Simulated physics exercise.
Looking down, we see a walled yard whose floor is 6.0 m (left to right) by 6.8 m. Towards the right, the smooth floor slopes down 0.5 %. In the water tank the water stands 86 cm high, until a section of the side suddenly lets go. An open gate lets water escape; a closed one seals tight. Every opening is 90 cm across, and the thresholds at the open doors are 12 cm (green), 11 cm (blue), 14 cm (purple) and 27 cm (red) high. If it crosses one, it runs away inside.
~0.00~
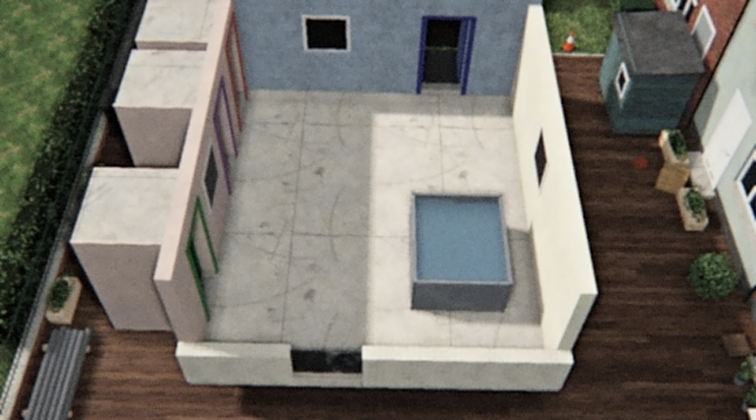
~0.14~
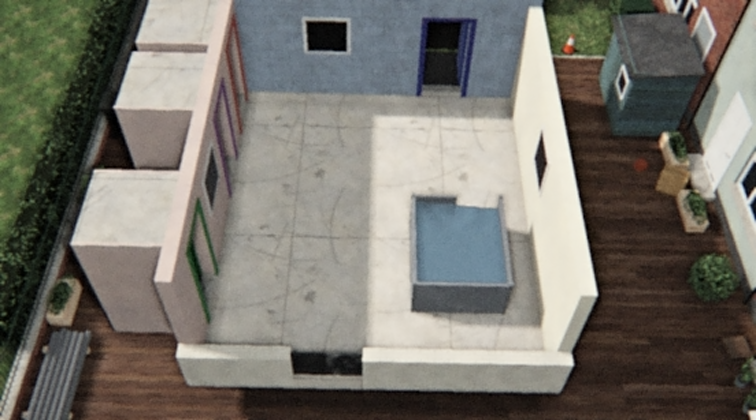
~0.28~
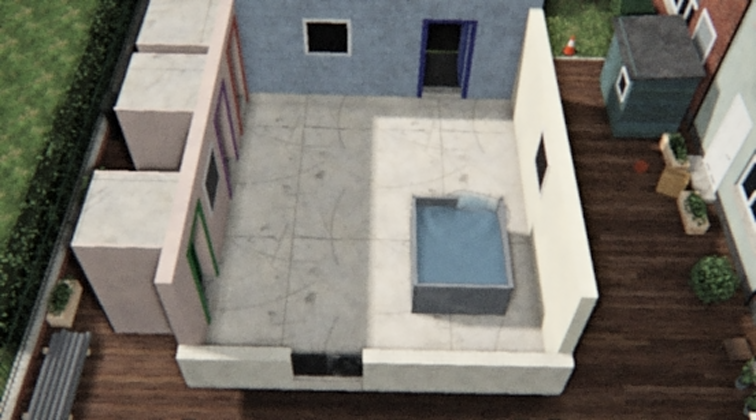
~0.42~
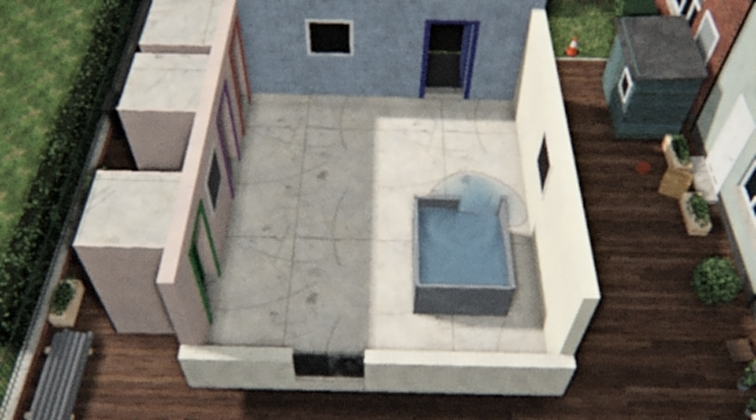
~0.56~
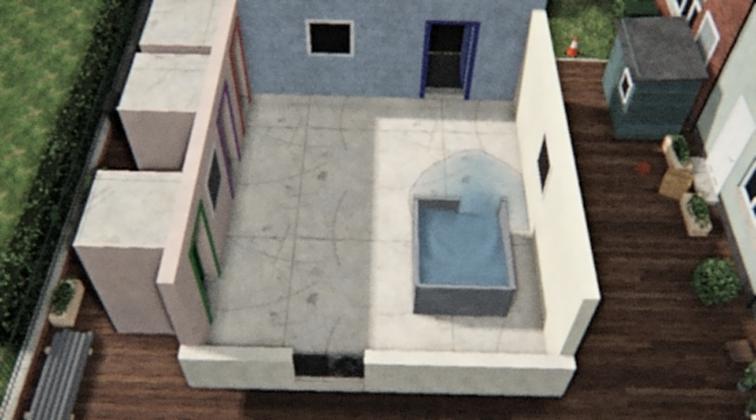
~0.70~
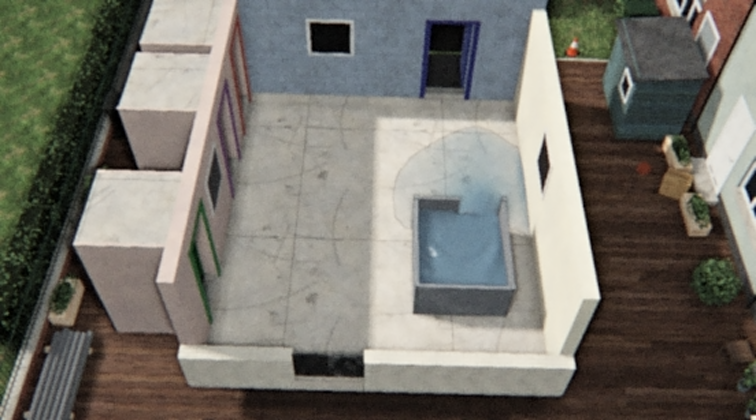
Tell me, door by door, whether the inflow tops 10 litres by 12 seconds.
My prediction: The green door remains shy of the limit; the blue door overtops the limit; the purple door remains shy of the limit; the red door remains shy of the limit.
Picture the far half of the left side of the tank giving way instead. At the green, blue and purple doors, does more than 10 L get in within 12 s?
Door by door - green: Out of bounds, blue: Within bounds, purple: Out of bounds.
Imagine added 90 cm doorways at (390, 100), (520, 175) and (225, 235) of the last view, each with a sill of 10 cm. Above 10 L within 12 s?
In that order: Above, above, not over.
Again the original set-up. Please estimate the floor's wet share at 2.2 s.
30 %.
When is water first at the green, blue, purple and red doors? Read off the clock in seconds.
Arrival times: Green 5.0 seconds, blue 1.0 seconds, purple 4.0 seconds, red 3.2 seconds.
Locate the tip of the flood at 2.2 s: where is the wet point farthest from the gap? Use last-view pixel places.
Around (323, 100).
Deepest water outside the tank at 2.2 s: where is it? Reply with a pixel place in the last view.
About (497, 105).
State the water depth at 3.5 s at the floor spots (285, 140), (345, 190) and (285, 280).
About 6, 0 and 0 cm.
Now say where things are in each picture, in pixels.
Still water, 86 cm deep, in the water tank at (459, 239), in the first frame.
Water pours out on the water tank's far side and has run 0.5 m, to a hidden place; typically 10 cm deep outside, 86 cm at the water tank's back, in the second frame.
The front is at (458, 195), 0.9 m from the gap on the water tank's far side; 0.9 m2 of floor is under water; 86 cm left at the back of the water tank, in the third frame.
The front is at (470, 174), 1.5 m from the gap on the water tank's far side; 2.0 m2 of floor is under water; 84 cm left at the back of the water tank, in the fourth frame.
The front is at (480, 153), 2.1 m from the gap on the water tank's far side; 3.8 m2 of floor is under water; 75 cm left at the back of the water tank, in the fifth frame.
Water pours out on the water tank's far side and has run 2.8 m, to (486, 131); typically 5 cm deep outside, 73 cm at the water tank's back, in the sixth frame.
After 1.4 s water covers 25 % of the floor and is deepest (51 cm) near (504, 105); green door not reached, blue door 18 cm at the sill, 10 L in, purple door not reached, red door not reached.
After 2.2 s water covers 30 % of the floor and is deepest (46 cm) near (497, 105); green door not reached, blue door 26 cm at the sill, 79 L in, purple door not reached, red door not reached.
After 3.5 s water covers 40 % of the floor and is deepest (27 cm) near (483, 133); green door not reached, blue door 21 cm at the sill, 151 L in, purple door not reached, red door 14 cm at the sill, 0 L in.
After 7.0 s water covers 80 % of the floor and is deepest (16 cm) near (249, 109); green door 5 cm at the sill, 0 L in, blue door 13 cm at the sill, 248 L in, purple door 10 cm at the sill, 0 L in, red door 15 cm at the sill, 0 L in.
After 12.0 s water covers 100 % of the floor and is deepest (14 cm) near (504, 355); green door 6 cm at the sill, 0 L in, blue door 5 cm at the sill, 253 L in, purple door 5 cm at the sill, 0 L in, red door 7 cm at the sill, 0 L in.
